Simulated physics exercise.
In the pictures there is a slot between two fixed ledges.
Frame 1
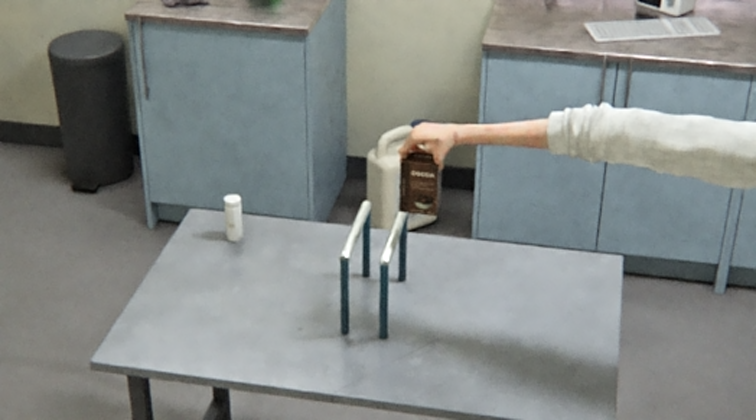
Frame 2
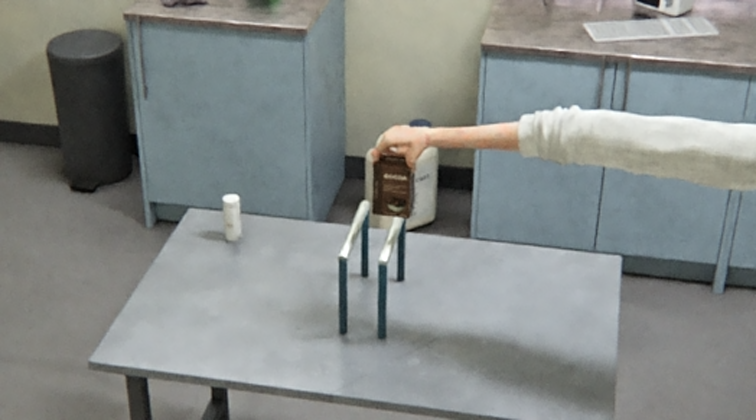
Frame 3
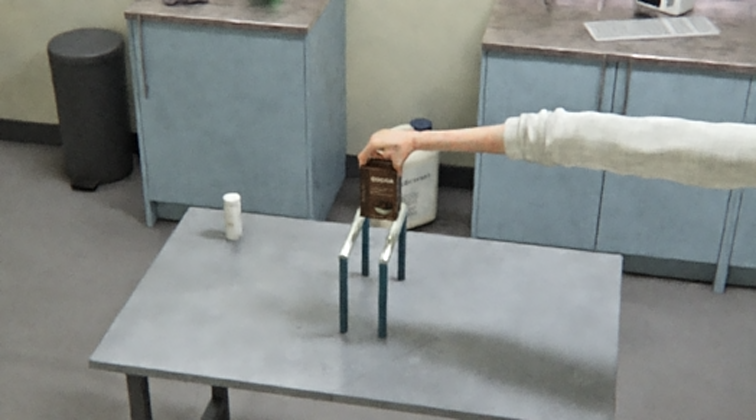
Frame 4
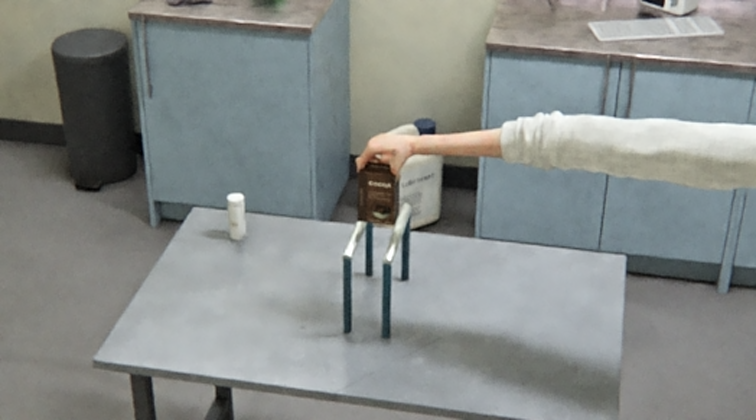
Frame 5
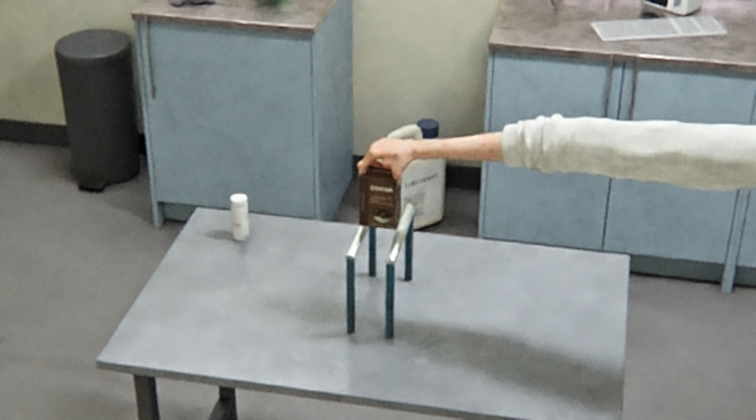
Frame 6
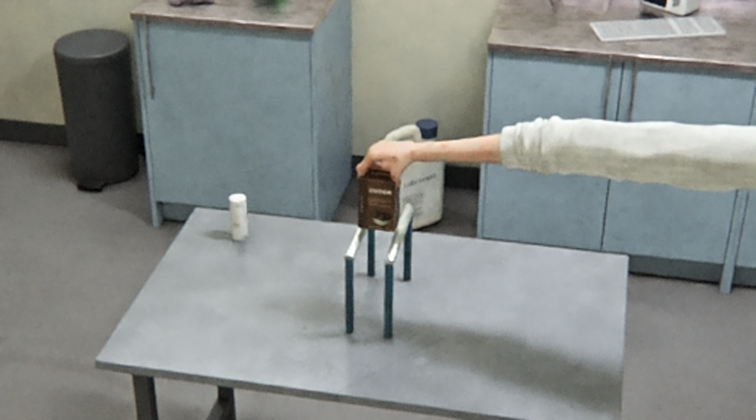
A hand moves a brown packet left above two rails on a gray table, then pauses.
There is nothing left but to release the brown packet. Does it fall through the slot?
No. It stays up.
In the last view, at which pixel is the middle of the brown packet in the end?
End point in the final view: About (386, 217).
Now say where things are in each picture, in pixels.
The first picture shows being brought over the gap; brown packet (421, 184); white shaker (233, 218).
The second picture shows being brought over the gap; brown packet (394, 186); white shaker (232, 218).
The third picture shows being brought over the gap; brown packet (381, 189); white shaker (233, 217).
The fourth picture shows being brought over the gap; brown packet (379, 194); white shaker (236, 217).
The fifth picture shows being brought over the gap; brown packet (380, 198); white shaker (240, 217).
The sixth picture shows held still over the gap; brown packet (379, 200); white shaker (239, 217).
Then, 0.30 s past the last view, brown packet rocked 29° from its first pose near (383, 212).
Then, 0.40 s past the last view, brown packet rocked 72° from its first pose near (388, 216).
Finally, down or leaning hard on the stand or table, brown packet; white shaker still in place. Final places as the last picture's camera would see them, brown packet near (386, 217). The packet is caught.
